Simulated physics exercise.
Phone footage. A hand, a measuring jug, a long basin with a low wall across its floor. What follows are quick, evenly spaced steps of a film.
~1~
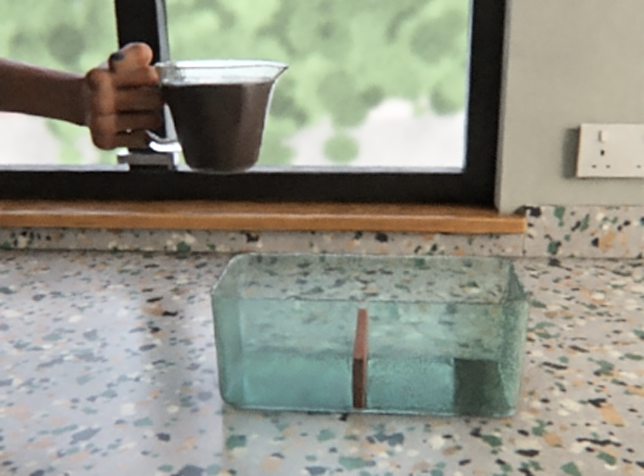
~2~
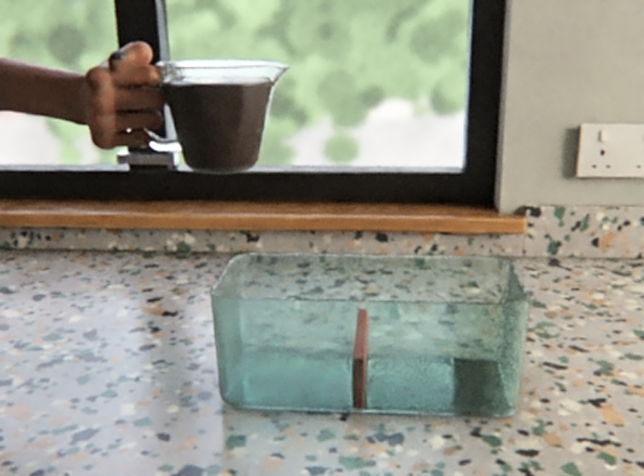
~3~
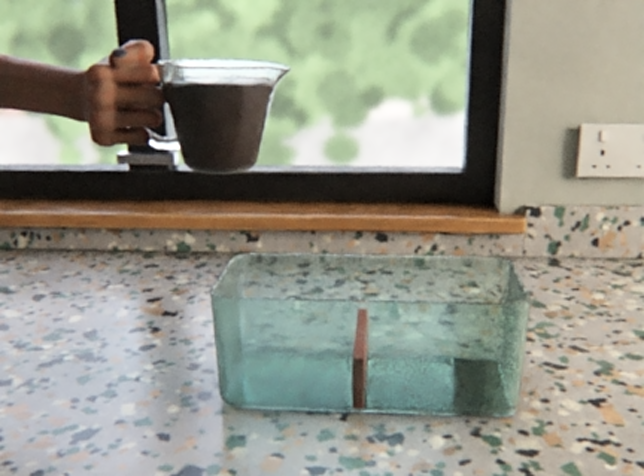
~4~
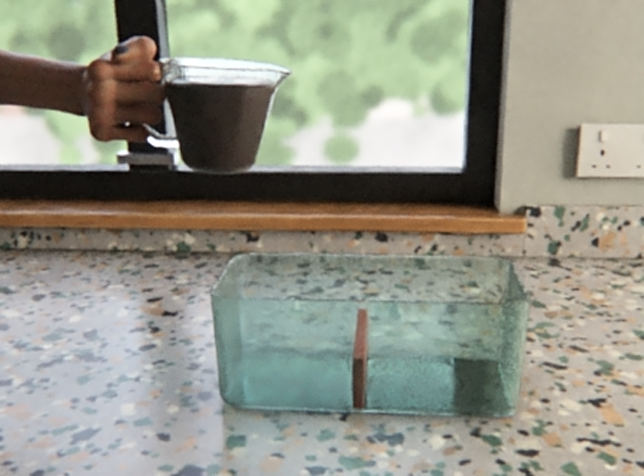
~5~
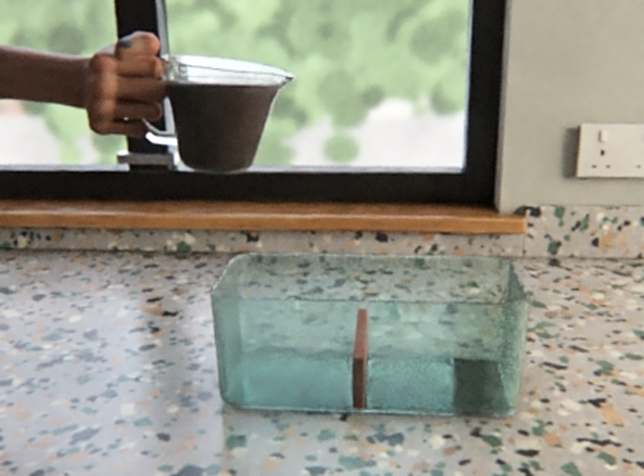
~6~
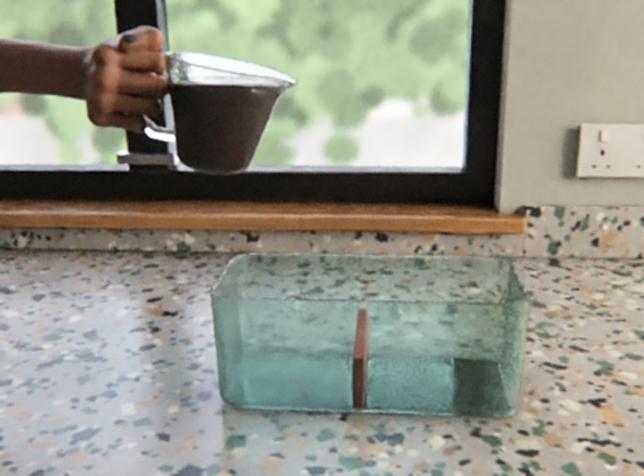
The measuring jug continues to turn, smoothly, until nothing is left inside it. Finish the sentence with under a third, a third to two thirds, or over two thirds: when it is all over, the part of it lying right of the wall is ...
... a third to two thirds.
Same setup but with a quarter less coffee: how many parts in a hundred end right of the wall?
20 %.
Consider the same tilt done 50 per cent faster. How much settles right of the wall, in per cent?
About 30 per cent.
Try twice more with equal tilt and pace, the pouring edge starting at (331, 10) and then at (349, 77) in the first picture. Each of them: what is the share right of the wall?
The first start yields 90 per cent, the second 95 per cent.
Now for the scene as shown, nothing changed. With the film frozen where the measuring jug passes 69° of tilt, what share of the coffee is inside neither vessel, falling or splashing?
Around 25 in a hundred.
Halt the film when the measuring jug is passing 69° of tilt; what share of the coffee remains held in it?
Some 65 per cent has not yet come out.
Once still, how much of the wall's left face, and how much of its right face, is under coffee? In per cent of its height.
30 left, 20 right, give or take.
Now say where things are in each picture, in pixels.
In the first picture, it leans 0°; its right rim is at (290, 65); the coffee meets the walls at (168, 80) and (274, 79); the long basin's rim runs from (223, 275) to (520, 281); the wall's top is at (361, 333).
In the second picture, it leans 0°; its right rim is at (290, 66); the coffee meets the walls at (167, 80) and (274, 80).
In the third picture, it leans 2°; its right rim is at (291, 68); the coffee meets the walls at (168, 79) and (274, 80).
In the fourth picture, it leans 4°; its right rim is at (293, 71); the coffee meets the walls at (170, 78) and (276, 81).
In the fifth picture, it leans 8°; its right rim is at (296, 76); the coffee meets the walls at (172, 79) and (279, 83).
In the sixth picture, it leans 12°; its right rim is at (298, 81); the coffee meets the walls at (175, 80) and (284, 83).
A moment on, the tilt is 69° and 63 per cent is still to pour, 2 is left of the wall and 8 right of it.
Next, the tilt is 103° and 8 per cent is still to pour, 33 is left of the wall and 43 right of it.
Then the tilt is 108° and 0 per cent is still to pour, 54 is left of the wall and 44 right of it.
Later the tilt is 108° and 0 per cent is still to pour, 54 is left of the wall and 44 right of it.
Finally, 54 per cent lies left of the wall, 44 right of it and 2 outside.
